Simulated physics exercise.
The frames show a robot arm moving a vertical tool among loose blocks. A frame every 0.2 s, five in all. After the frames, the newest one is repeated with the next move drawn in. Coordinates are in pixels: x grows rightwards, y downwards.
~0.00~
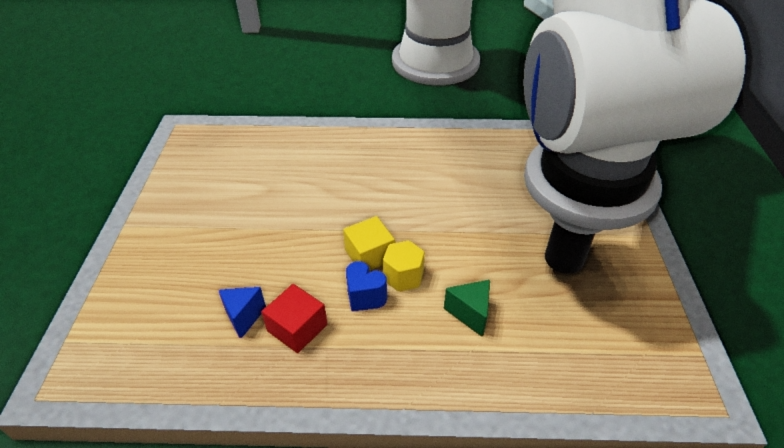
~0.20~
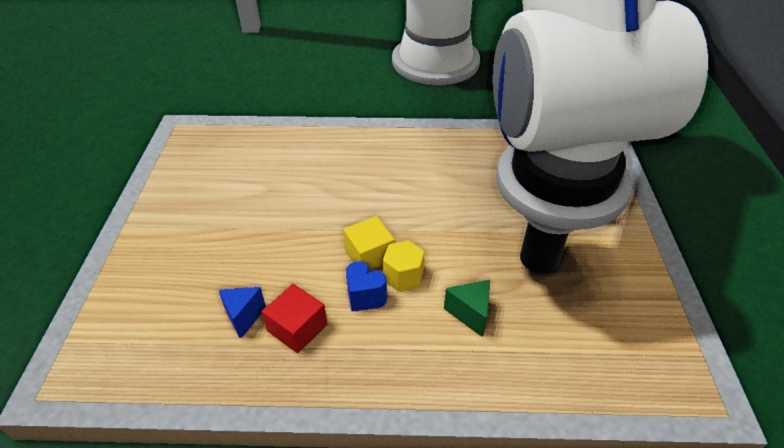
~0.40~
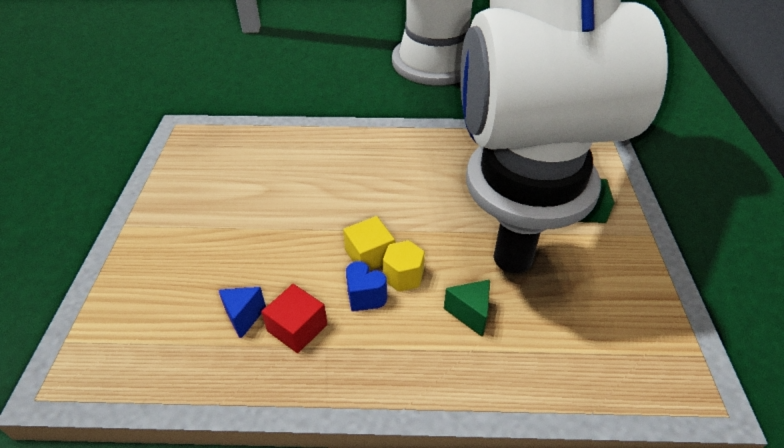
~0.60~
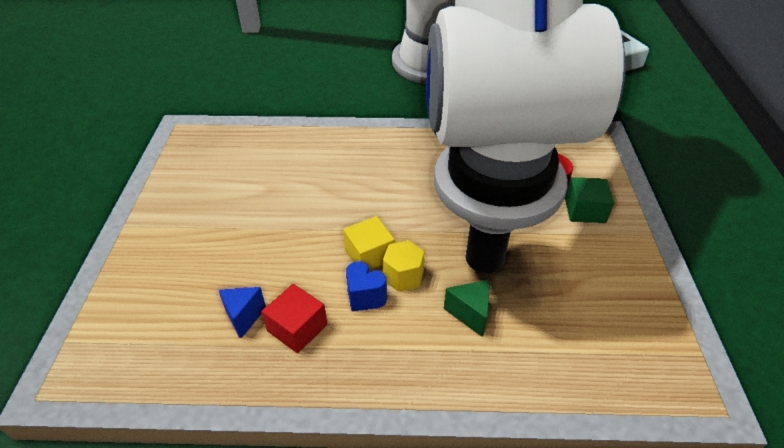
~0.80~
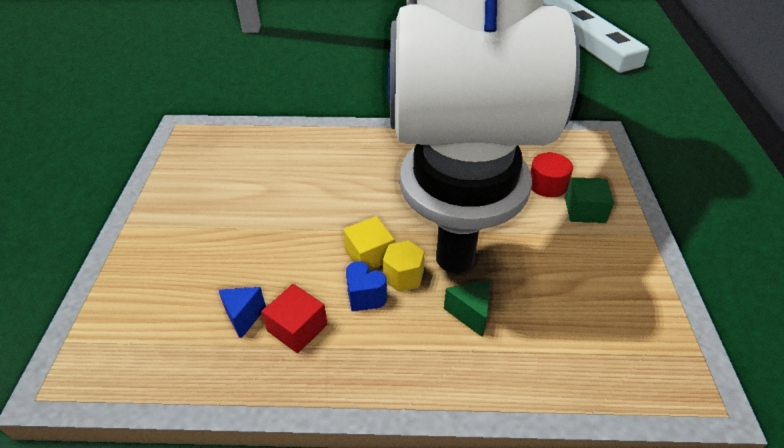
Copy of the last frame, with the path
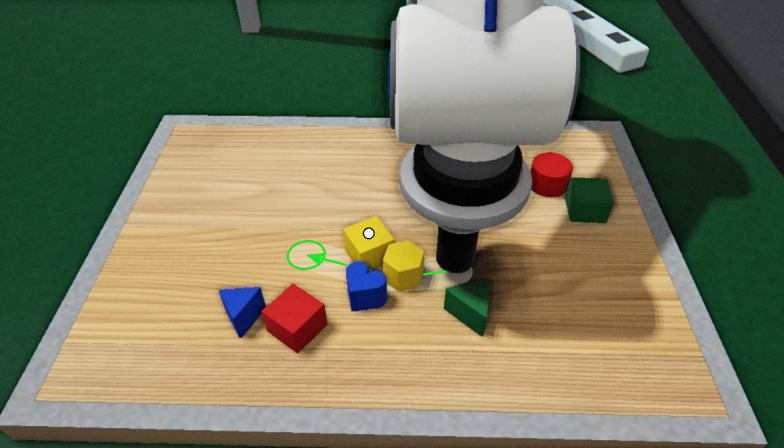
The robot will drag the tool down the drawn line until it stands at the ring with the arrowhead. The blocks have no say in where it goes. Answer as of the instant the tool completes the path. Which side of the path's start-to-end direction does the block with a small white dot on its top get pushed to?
Side: Right.
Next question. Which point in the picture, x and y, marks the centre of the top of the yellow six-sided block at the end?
I'd place it at (309, 269), taking the centre of its top.
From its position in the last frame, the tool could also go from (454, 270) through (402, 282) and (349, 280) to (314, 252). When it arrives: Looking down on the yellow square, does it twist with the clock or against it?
It is turned clockwise.
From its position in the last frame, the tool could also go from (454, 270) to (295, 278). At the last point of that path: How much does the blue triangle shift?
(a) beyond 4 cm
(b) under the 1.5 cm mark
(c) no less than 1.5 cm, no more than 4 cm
The correct letter is b.
Path on the board, from (454, 270) through (377, 273) to (306, 255); the dot is on the yellow square.
What follows on the original path. One third of the way, tool (403, 264); blue heart-shaped block (344, 287); yellow square (365, 232); yellow six-sided block (365, 264), turned 25° anticlockwise.
Two thirds of the way, tool (352, 255); red square (288, 314), turned 15° clockwise; blue heart-shaped block (330, 296), turned 50° anticlockwise; yellow square (344, 218), turned 30° clockwise; yellow six-sided block (320, 268), turned 80° anticlockwise.
At the end, tool (304, 243); red square (288, 314), turned 15° clockwise; blue heart-shaped block (330, 296), turned 55° anticlockwise; yellow square (339, 213), turned 45° clockwise; yellow six-sided block (309, 269), turned 120° anticlockwise.
